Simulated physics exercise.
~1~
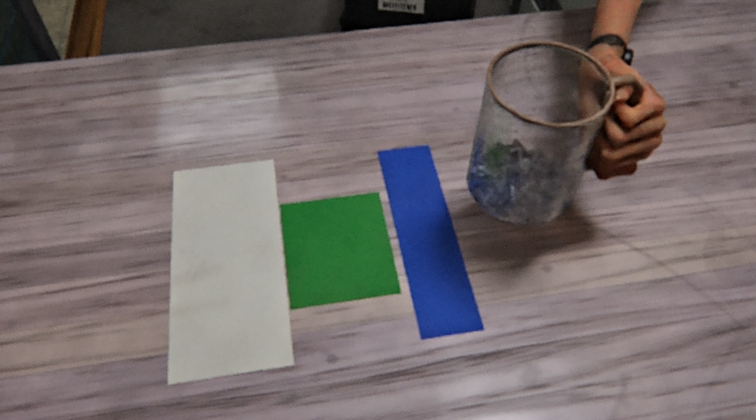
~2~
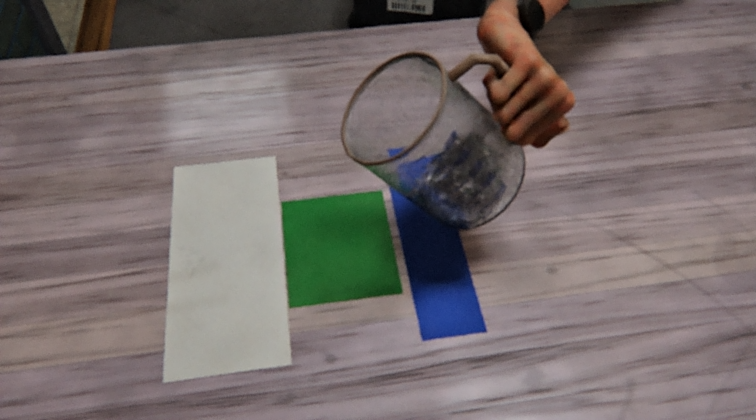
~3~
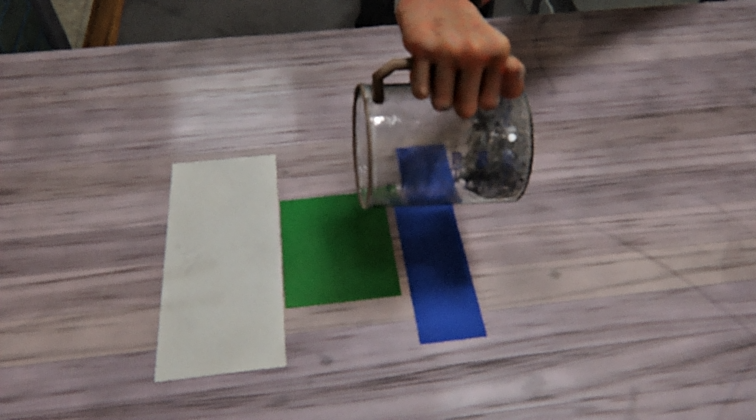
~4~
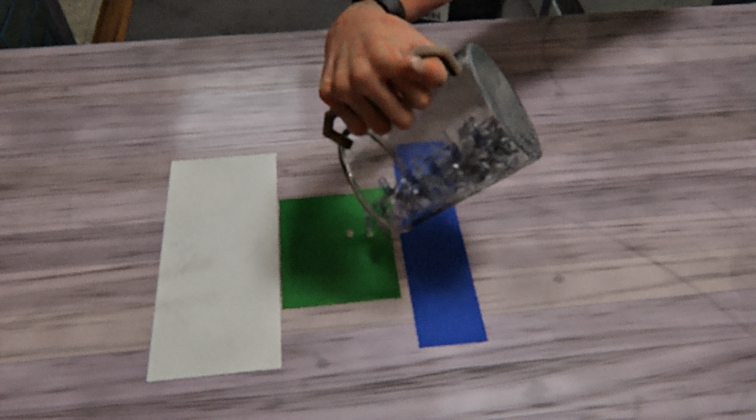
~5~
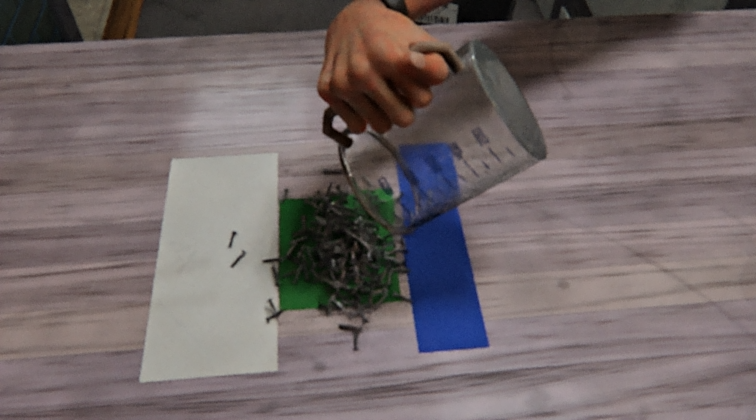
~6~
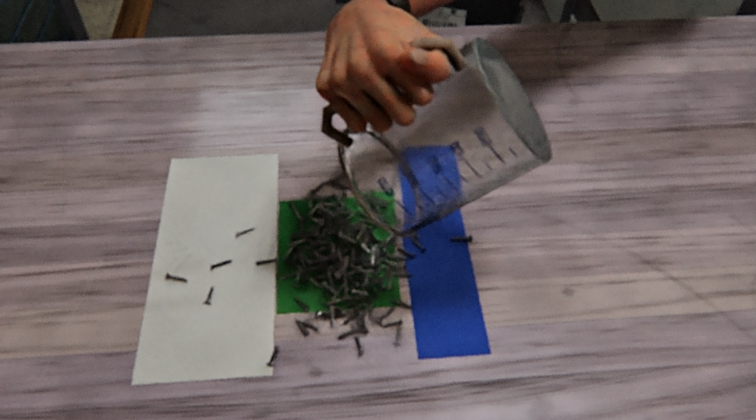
A hand moved a clear jug of dark screws left over a table with white, green and blue mats, tipping it until the screws poured out. Most landed heaped on the green mat, with a few scattered around it and onto the neighbouring mats.
